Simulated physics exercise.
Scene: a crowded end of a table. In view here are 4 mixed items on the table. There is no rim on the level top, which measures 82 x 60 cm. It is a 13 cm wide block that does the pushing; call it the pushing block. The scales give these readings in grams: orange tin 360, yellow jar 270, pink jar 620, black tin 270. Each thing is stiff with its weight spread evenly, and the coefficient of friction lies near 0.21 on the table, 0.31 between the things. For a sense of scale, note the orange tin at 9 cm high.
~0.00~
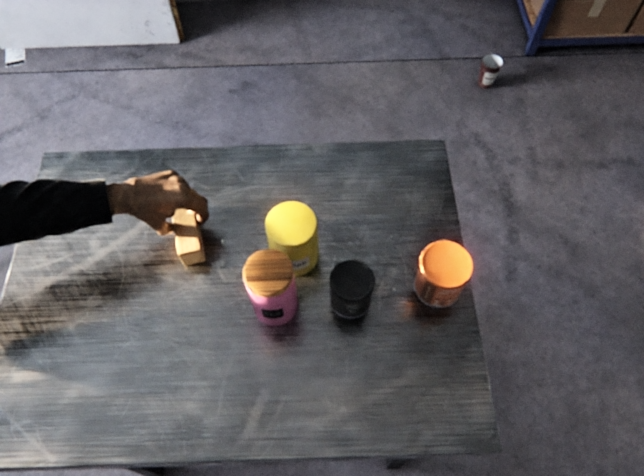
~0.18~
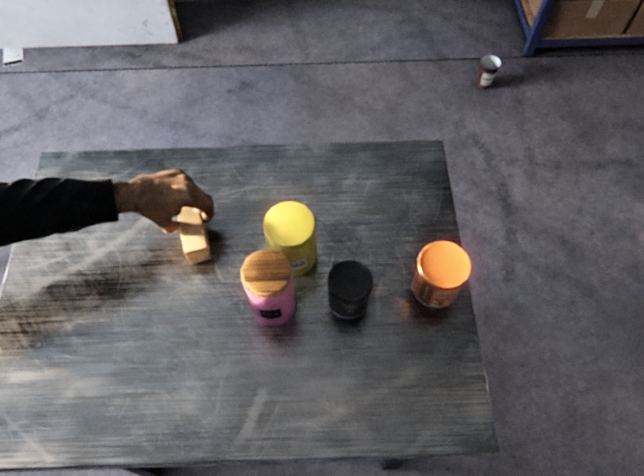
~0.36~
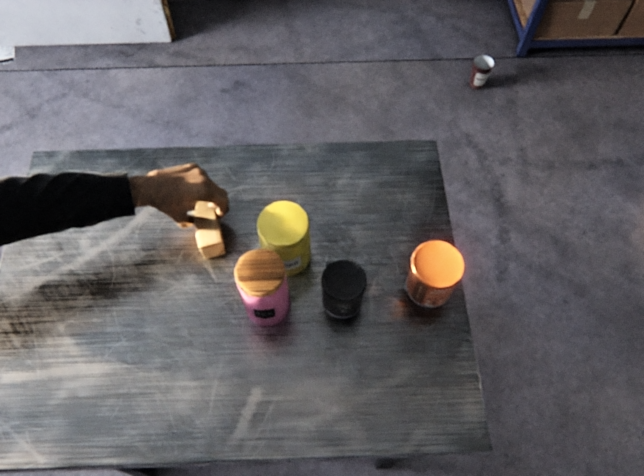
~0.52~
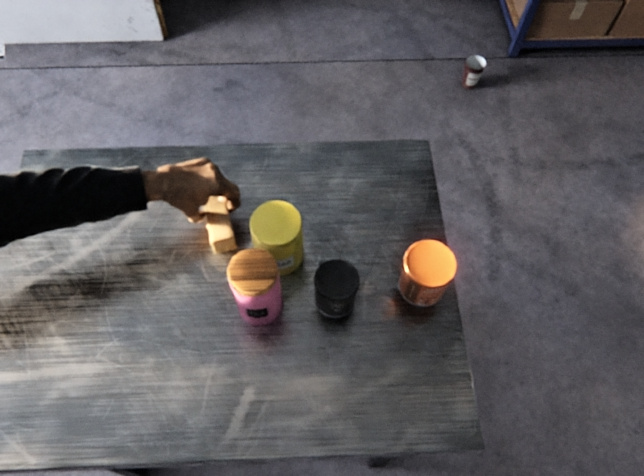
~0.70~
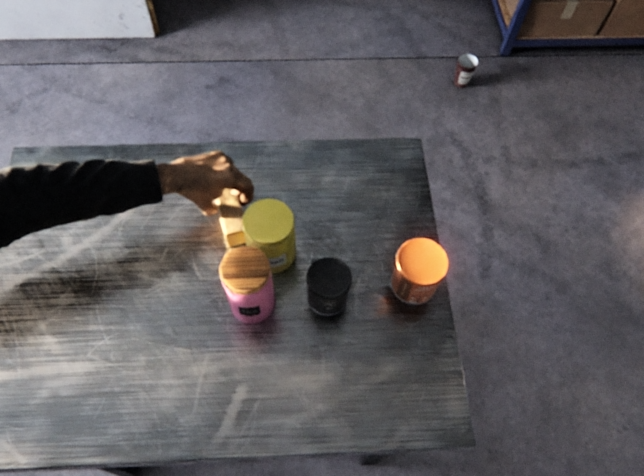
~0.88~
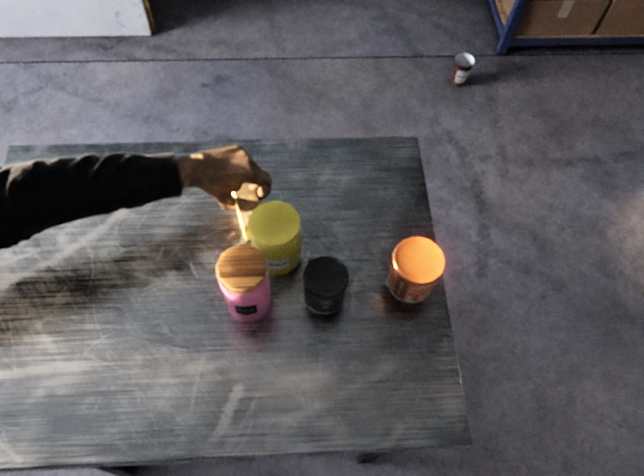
On a dark tabletop with four colourful containers, a hand in a black sleeve slid a small wooden block rightward behind the pink jar to the yellow jar, then nudged that jar slightly right.
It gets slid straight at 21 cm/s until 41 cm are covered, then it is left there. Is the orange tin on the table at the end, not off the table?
Yes, it stays.
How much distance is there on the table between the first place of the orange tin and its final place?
It ends up around 0 cm from its start.
Around 1.08 s, 20 cm of push; yellow jar shifted 2 cm.
Around 1.38 s, 27 cm of push; yellow jar shifted 2 cm.
Around 1.68 s, 33 cm of push; yellow jar shifted 2 cm.
Around 1.98 s, 39 cm of push; yellow jar shifted 2 cm.
Finally (2.5 s), all 4 still in place (within 4 cm). Final places as that camera would see them, orange tin near (414, 271).
